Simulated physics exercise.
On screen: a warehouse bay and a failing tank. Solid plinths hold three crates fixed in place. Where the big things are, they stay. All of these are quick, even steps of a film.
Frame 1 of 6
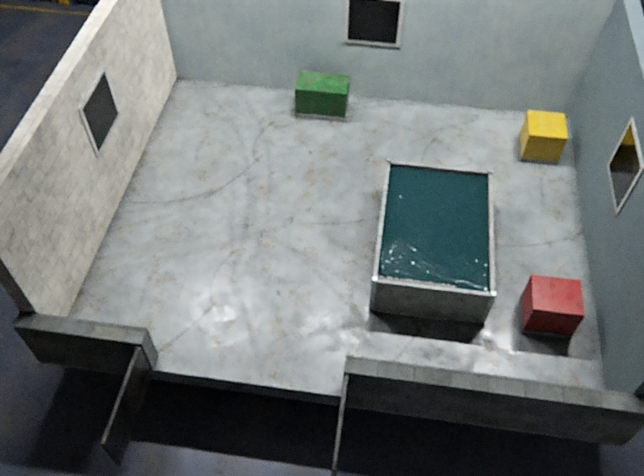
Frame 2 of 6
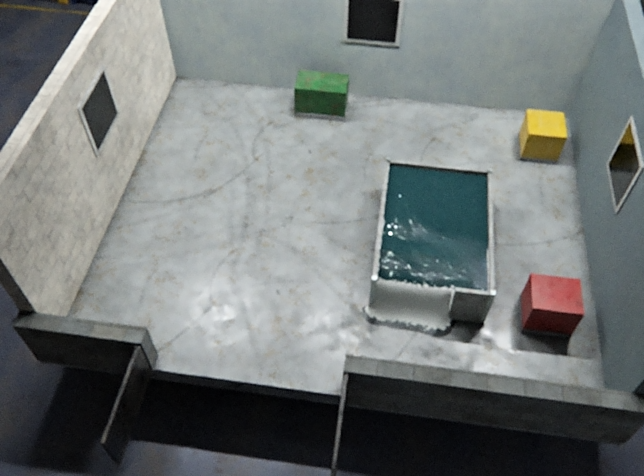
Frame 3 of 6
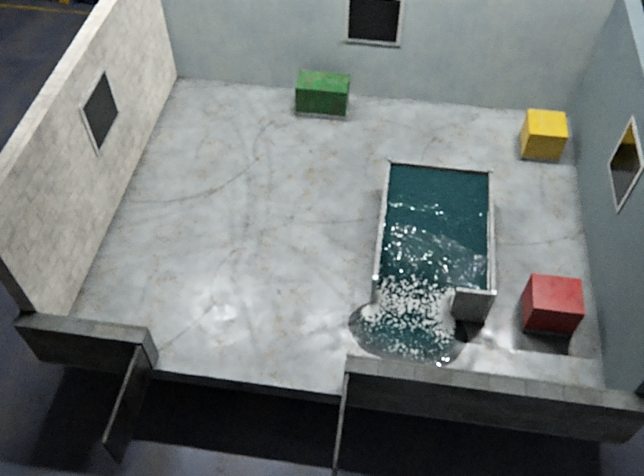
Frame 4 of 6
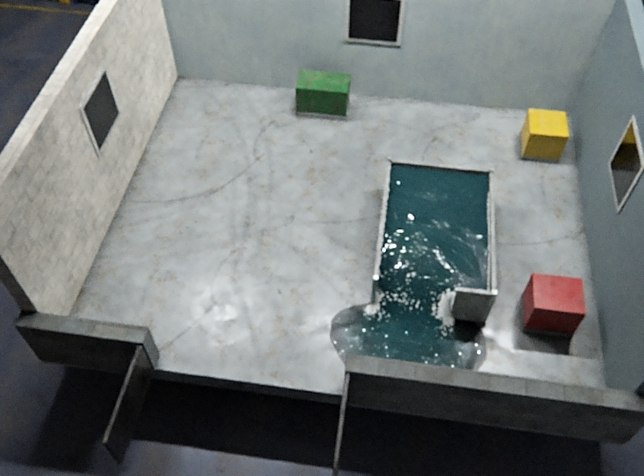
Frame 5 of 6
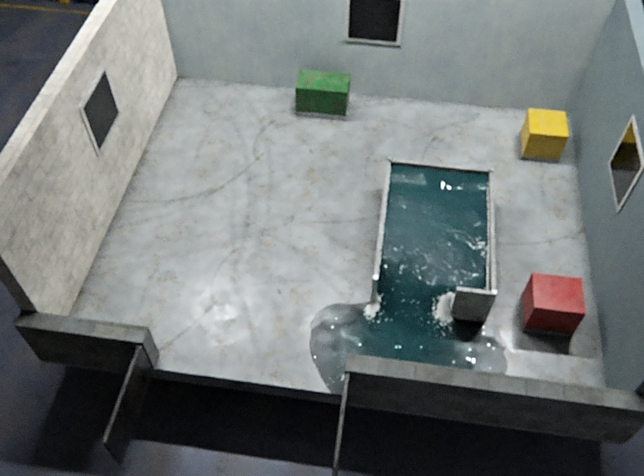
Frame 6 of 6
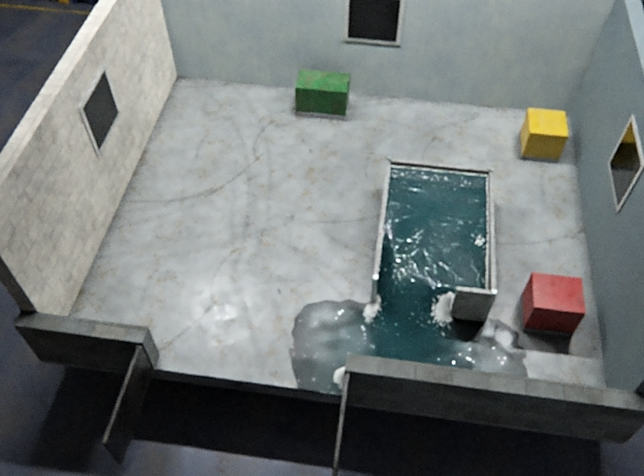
In the video, still water fills a rectangular tank in a walled bay with green, yellow and red blocks. Water then pours through a gap at the tank's front and spreads across the floor, mostly toward the lower left.
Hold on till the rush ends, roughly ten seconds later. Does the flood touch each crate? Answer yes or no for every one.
Yellow crate: Yes; red crate: Yes; green crate: No.
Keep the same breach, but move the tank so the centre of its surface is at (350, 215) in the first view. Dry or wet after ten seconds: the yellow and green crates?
The yellow crate is not reached, and the green crate is not reached.
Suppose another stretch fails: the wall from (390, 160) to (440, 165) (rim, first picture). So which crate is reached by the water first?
First in line is the green crate.
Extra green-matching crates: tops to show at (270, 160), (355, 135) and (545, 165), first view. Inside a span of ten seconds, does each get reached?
Crate one avoids the flood; crate two avoids the flood; crate three is touched by the flood.
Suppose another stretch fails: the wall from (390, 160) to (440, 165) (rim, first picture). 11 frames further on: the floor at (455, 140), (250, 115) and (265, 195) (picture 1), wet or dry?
In the order given, the spots are swamped, swamped and not soaked.
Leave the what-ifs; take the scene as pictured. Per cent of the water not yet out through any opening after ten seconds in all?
Some 74 per cent has not gone.
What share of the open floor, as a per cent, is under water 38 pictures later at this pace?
The answer is around 65 per cent.
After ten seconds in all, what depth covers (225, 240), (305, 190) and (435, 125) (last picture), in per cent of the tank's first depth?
Some 4, 4 and 8 in a hundred.
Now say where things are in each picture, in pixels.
Still water in the water tank at (436, 226), in the first picture.
The front is at (369, 313), out from the gap at (411, 303), in the second picture.
Water pours out at (412, 303) and has run to (363, 341), in the third picture.
The front is at a hidden place, out from the gap at (413, 304), in the fourth picture.
Water pours out at (413, 303) and has run to a hidden place, in the fifth picture.
The front is at a hidden place, out from the gap at (412, 303), in the sixth picture.
A moment on, water covers 10 % of the floor; the yellow crate not reached, the red crate water round its plinth, the green crate not reached.
Next, water covers 25 % of the floor; the yellow crate not reached, the red crate water round its plinth, the green crate not reached.
Then, water covers 45 % of the floor; the yellow crate water round its plinth, the red crate water round its plinth, the green crate not reached.
Later, water covers 65 % of the floor; the yellow crate water round its plinth, the red crate water round its plinth, the green crate not reached.
In the end, water covers 90 % of the floor; the yellow crate was topped, the red crate was topped, the green crate stayed above the water.
